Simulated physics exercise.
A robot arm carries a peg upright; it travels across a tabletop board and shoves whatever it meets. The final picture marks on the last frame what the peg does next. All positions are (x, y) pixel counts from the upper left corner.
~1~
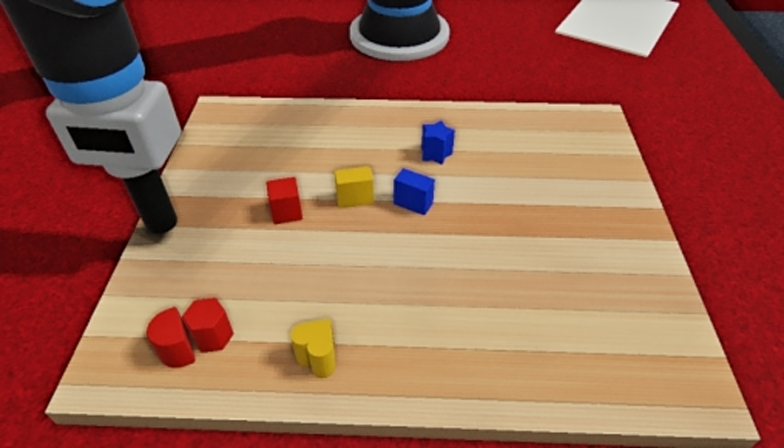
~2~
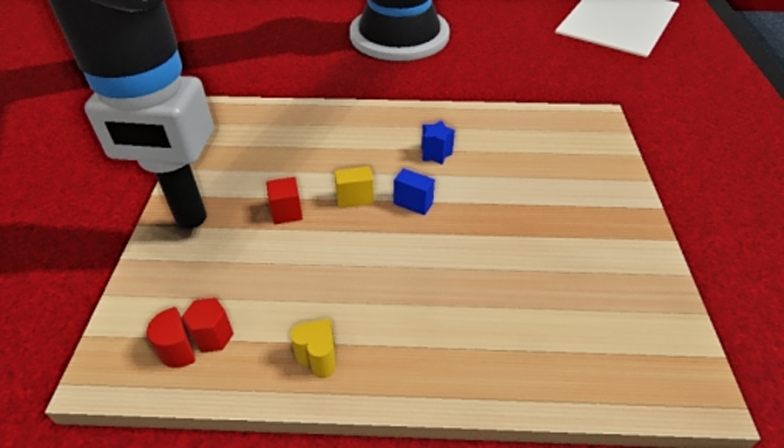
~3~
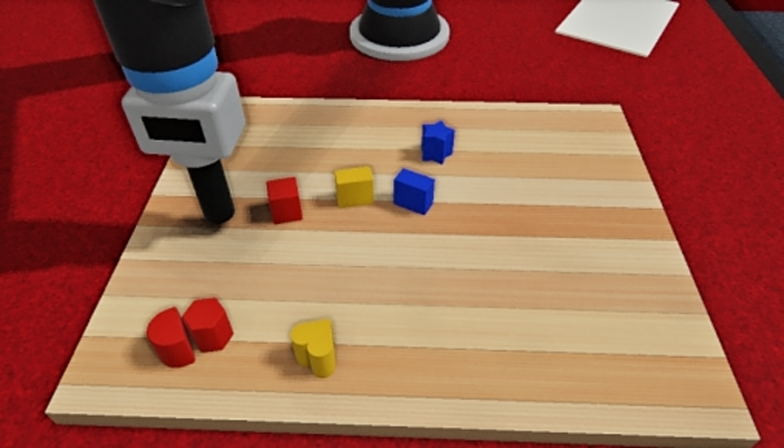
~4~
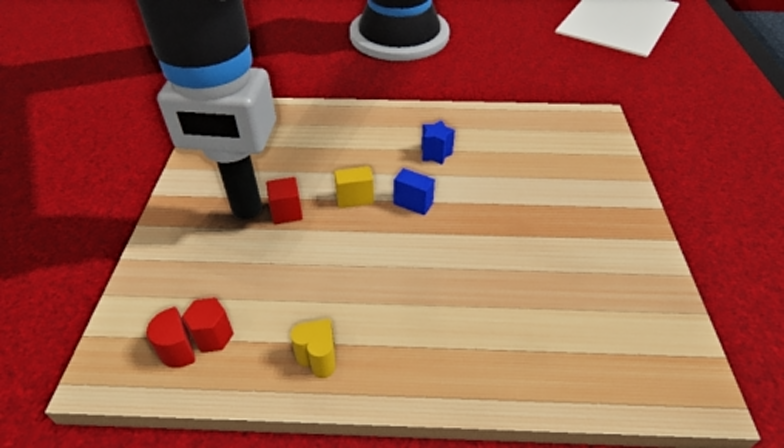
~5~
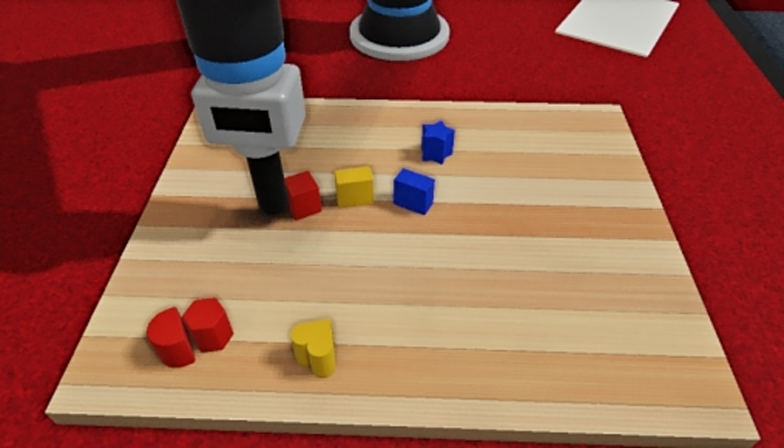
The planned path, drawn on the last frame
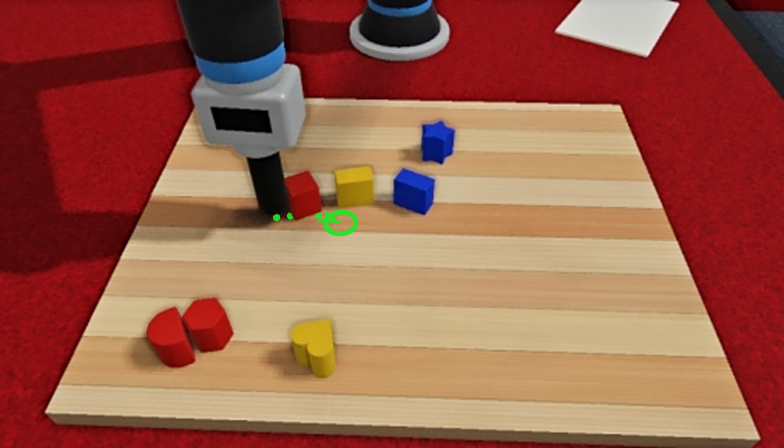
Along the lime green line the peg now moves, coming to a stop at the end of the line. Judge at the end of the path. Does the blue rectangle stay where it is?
I'd say yes.
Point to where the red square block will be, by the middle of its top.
That would be at about pixel (339, 174).
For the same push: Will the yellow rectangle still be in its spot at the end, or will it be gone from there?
Here the yellow rectangle moves off its spot.
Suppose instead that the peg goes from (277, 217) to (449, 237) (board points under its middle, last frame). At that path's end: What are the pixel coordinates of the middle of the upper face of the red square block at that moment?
It is at (325, 177).
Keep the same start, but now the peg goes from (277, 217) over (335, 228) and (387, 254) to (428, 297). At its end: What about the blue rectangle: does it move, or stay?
The block you're asking about stays where it is.
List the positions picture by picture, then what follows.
The first picture shows peg's lower end at (162, 224); red square block at (282, 187); yellow rectangle at (353, 174); blue rectangle at (414, 179).
The second picture shows peg at (192, 220); blocks still.
The third picture shows peg at (220, 215); blocks still.
The fourth picture shows peg at (248, 210); blocks still.
The fifth picture shows peg at (274, 206); red square block at (300, 182); yellow rectangle at (353, 174); blue rectangle at (414, 179).
Drawn move, from (277, 217) through (299, 215) and (321, 216) to (341, 223).
What follows on the original path. Halfway along, peg at (310, 203); red square block at (332, 175), turned 25° anticlockwise; yellow rectangle at (370, 170).
At the end, peg at (340, 211); red square block at (339, 174), turned 40° anticlockwise; yellow rectangle at (376, 168), turned 15° clockwise; blue rectangle still.
